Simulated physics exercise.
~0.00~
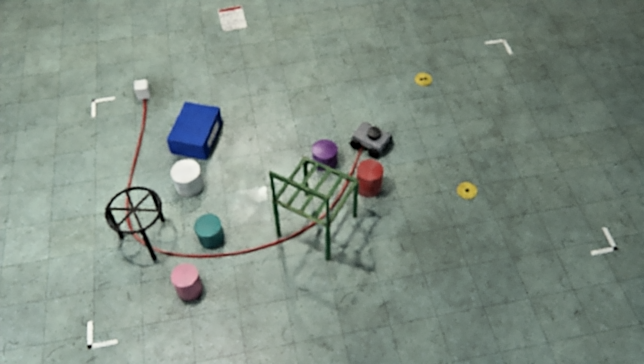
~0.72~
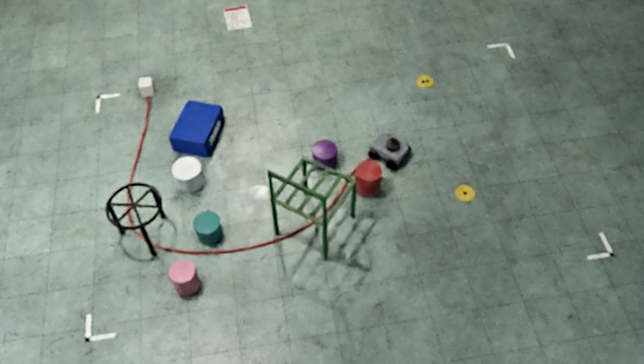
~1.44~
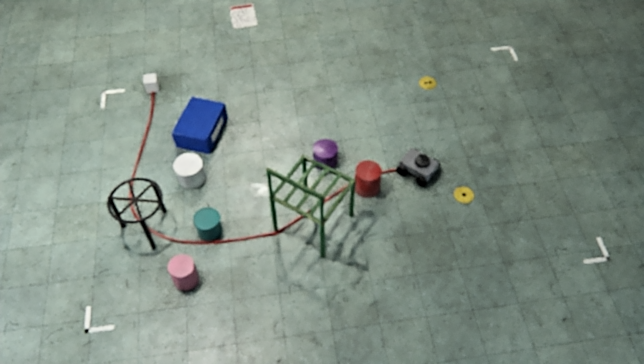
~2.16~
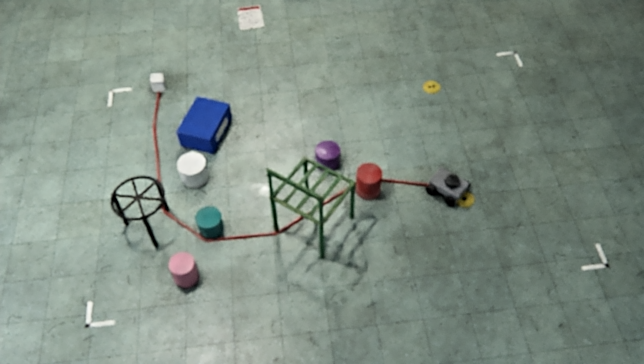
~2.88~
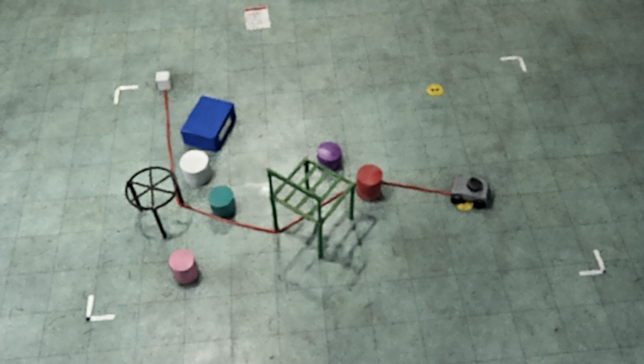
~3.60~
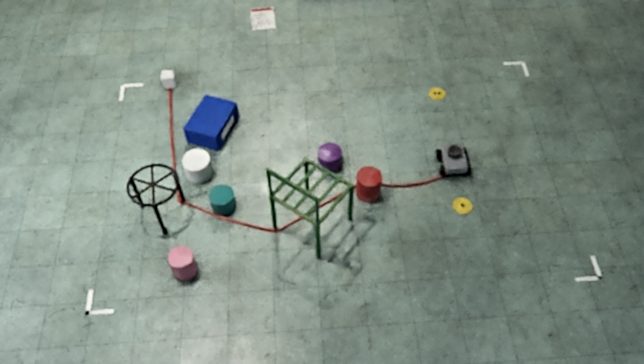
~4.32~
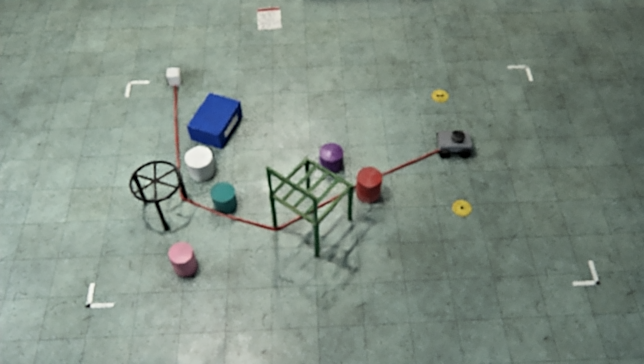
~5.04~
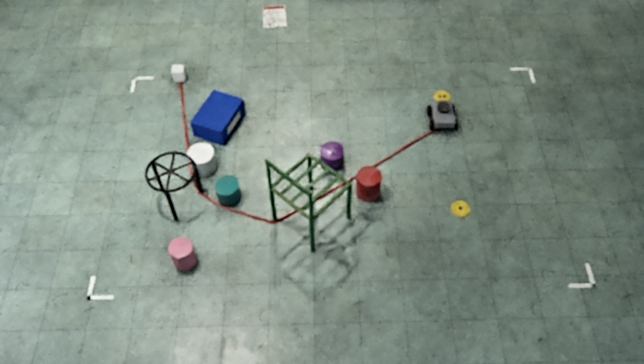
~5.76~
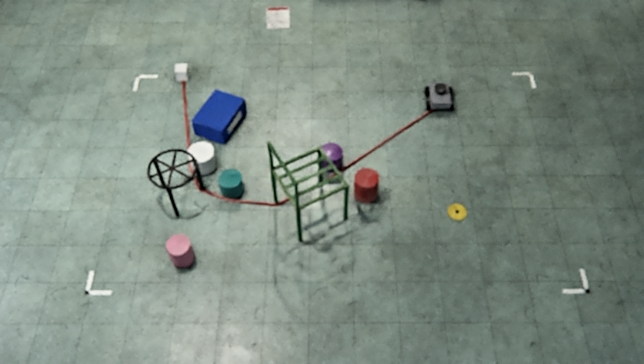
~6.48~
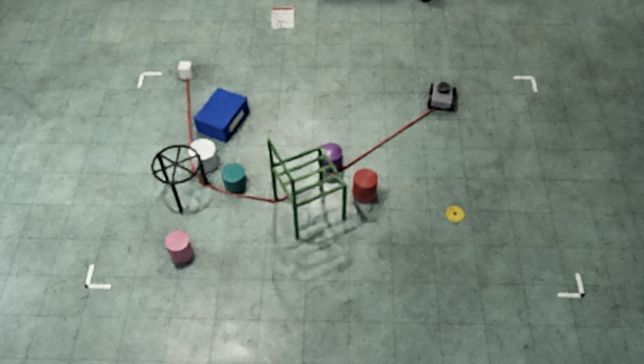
A small cart towing a red lead drives right and down to one yellow mark, then up to the other and stops, as the tightening lead drags the black stool and teal bucket and shifts the green chair, leaving the blue box and the tubs in place.
